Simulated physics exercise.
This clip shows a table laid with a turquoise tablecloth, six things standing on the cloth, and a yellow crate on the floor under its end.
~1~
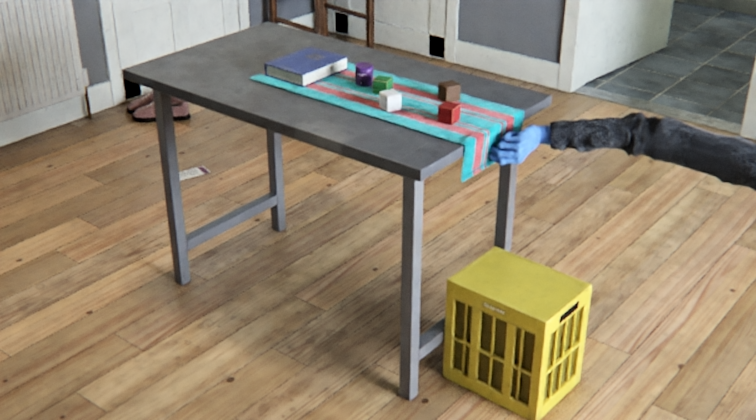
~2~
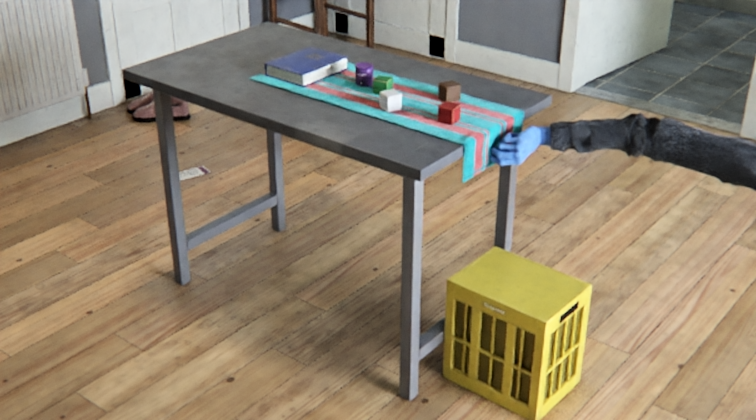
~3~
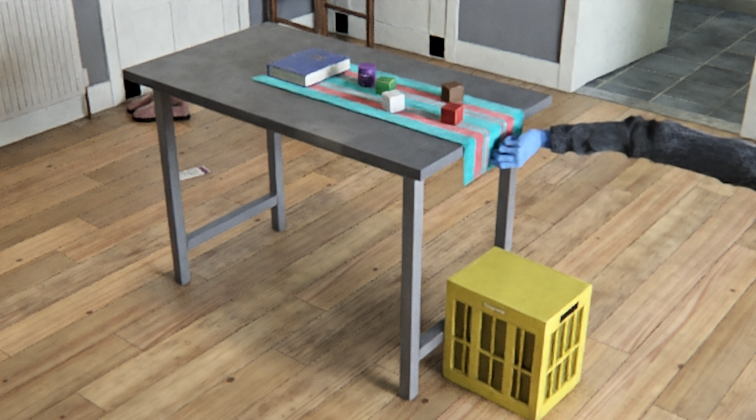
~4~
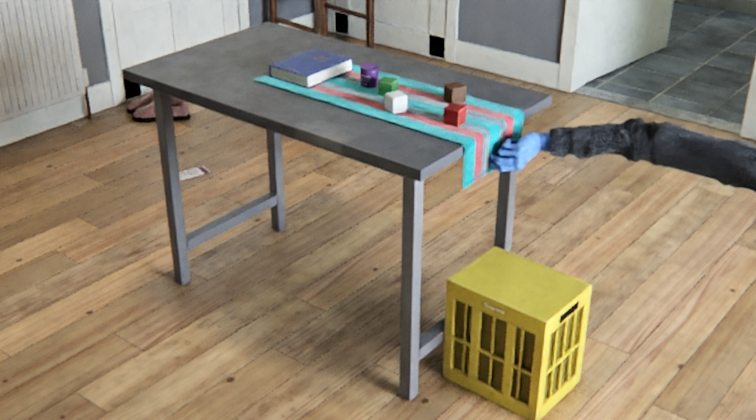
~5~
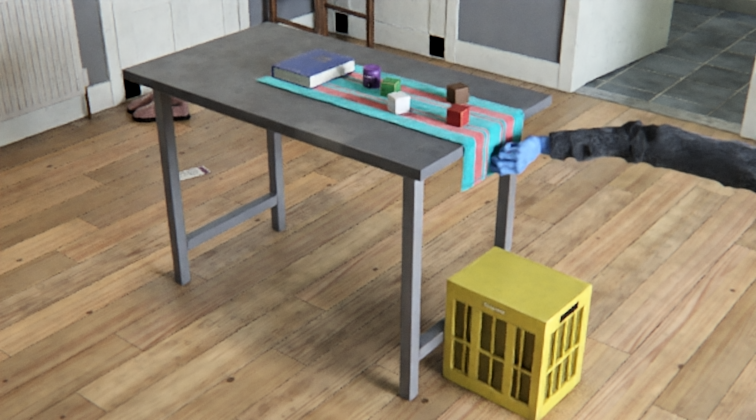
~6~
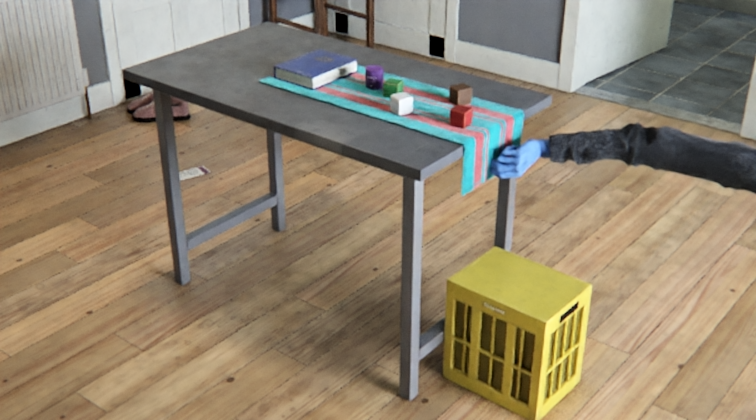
To begin with, a blue-gloved hand grips the end of a turquoise, red-striped cloth on a grey table, above a yellow crate on the floor. The hand draws the cloth slightly downward over the table's edge, and the book, purple pot and small cubes shift a little rightward with it.
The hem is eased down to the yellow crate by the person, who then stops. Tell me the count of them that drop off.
I predict that three objects will leave the top.
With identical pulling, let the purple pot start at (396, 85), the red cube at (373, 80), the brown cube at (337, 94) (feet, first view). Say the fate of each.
Result - purple pot: Still up; red cube: Still up; brown cube: Still up.
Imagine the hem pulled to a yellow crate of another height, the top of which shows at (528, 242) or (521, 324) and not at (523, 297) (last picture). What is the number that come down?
You'd get 1 and then 4.
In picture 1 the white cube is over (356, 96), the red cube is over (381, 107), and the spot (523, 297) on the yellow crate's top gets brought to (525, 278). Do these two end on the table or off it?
In the end the white cube is still on top and the red cube is still on top.
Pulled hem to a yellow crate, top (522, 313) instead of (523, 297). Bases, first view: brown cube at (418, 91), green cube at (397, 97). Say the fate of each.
Well, the brown cube is dislodged, and the green cube is dislodged.
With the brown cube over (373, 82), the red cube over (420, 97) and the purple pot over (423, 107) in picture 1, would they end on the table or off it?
I'd say the brown cube hangs on, the red cube takes a fall, and the purple pot takes a fall.
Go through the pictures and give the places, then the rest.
In the first frame, hem (462, 182); red cube (449, 105); brown cube (450, 84); white cube (390, 93); green cube (383, 78); purple pot (364, 65); top of the crate (523, 297).
In the second frame, hem (463, 183); red cube (450, 105).
In the third frame, hem (464, 186); brown cube (453, 84).
In the fourth frame, hem (463, 189); white cube (396, 94); top of the crate (523, 297).
In the fifth frame, hem (461, 192); green cube (391, 81).
In the sixth frame, hem (462, 195); red cube (462, 108); brown cube (461, 87); white cube (402, 96); green cube (394, 81); purple pot (374, 68).
Early on, hem near (491, 228); red cube gone.
Midway, hem on the crate; red cube, brown cube and white cube gone.
Finally, hem on the crate; red cube, brown cube and white cube gone. It carries off three.
